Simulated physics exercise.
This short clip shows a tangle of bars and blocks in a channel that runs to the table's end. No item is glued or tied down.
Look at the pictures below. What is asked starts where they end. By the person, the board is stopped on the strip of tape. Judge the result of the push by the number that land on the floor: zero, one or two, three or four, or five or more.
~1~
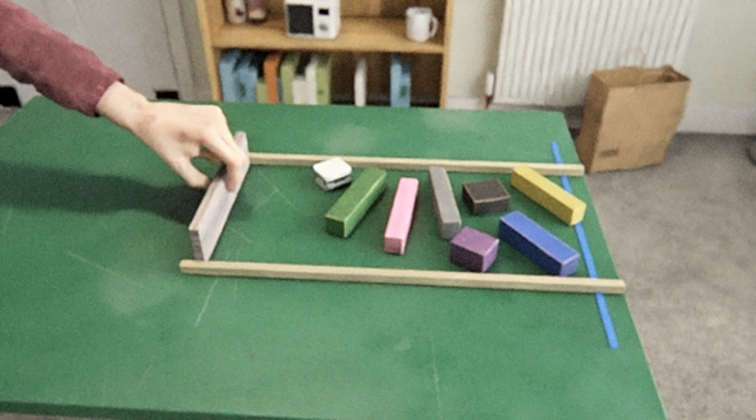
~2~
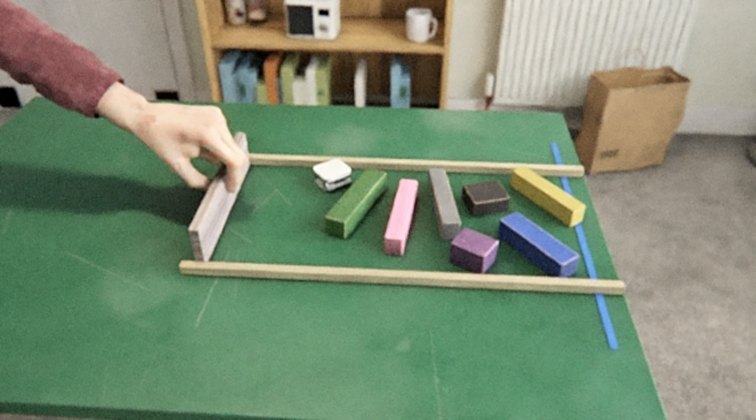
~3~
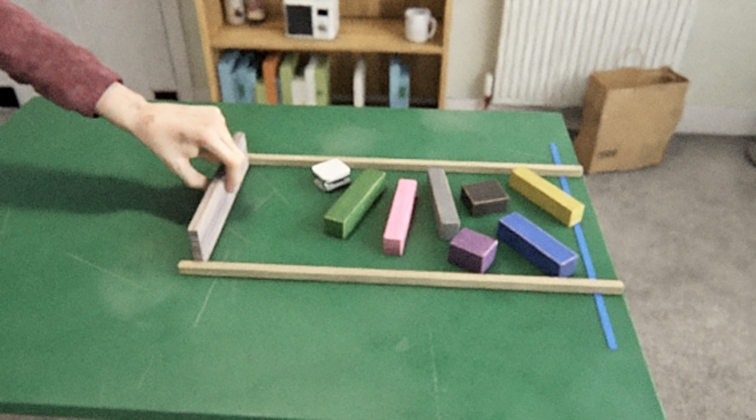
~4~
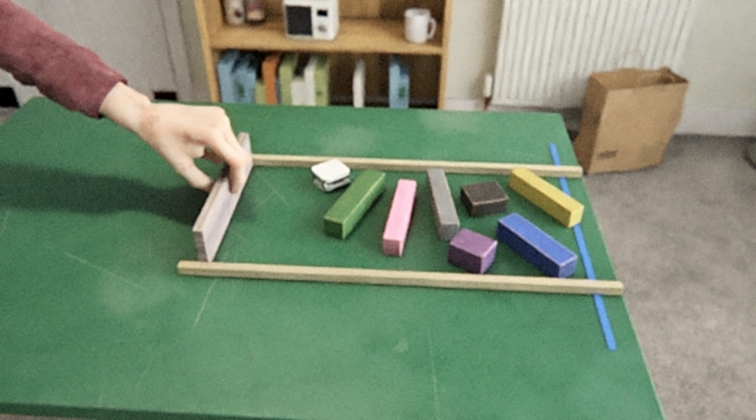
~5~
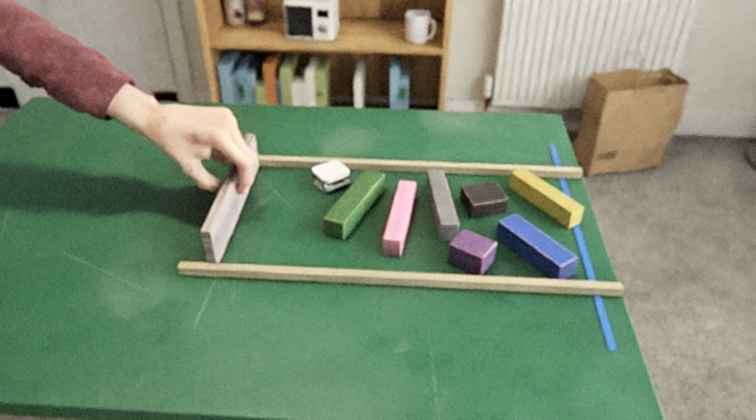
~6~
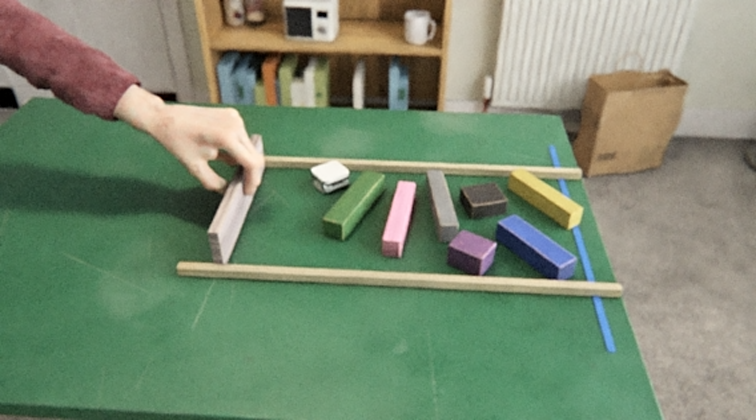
The number that land on the floor is five or more.
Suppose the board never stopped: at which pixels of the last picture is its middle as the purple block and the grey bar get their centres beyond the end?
For the purple block, about (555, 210); for the grey bar, about (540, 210).
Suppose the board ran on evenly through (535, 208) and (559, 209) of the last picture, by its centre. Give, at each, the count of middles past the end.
Count one: 3; count two: 5.
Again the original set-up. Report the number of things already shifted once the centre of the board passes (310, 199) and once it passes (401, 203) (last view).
At the first place 1, at the second 5.
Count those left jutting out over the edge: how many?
That would be 1.
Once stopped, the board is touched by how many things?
It's touching 1 at the end.
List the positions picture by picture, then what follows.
In the first frame, yellow bar (546, 194); blue stick (537, 244); black block (485, 197); board (223, 193); tape (578, 225).
In the second frame, blue stick (537, 245); board (223, 193).
In the third frame, black block (484, 198); pink stick (401, 215).
In the fourth frame, yellow bar (544, 196); white case (331, 177).
In the fifth frame, blue stick (535, 247); purple block (472, 252).
In the sixth frame, yellow bar (544, 198); blue stick (534, 248); black block (483, 200); board (240, 196); tape (576, 228).
A little later, none off yet; yellow bar at rest near (544, 198); blue stick at rest near (534, 248); black block at rest near (483, 200).
Next, none off yet; yellow bar moving near (548, 197); blue stick at rest near (537, 248); black block shifted about its own width near (528, 212).
Later still, none off yet; yellow bar shifted a little near (585, 188); blue stick shifted about its own width near (617, 253); black block tilted well over near (616, 235).
When it is over, the number that fall off is five or more; down, green bar, pink stick, grey bar, purple block, black block, blue stick and yellow bar.
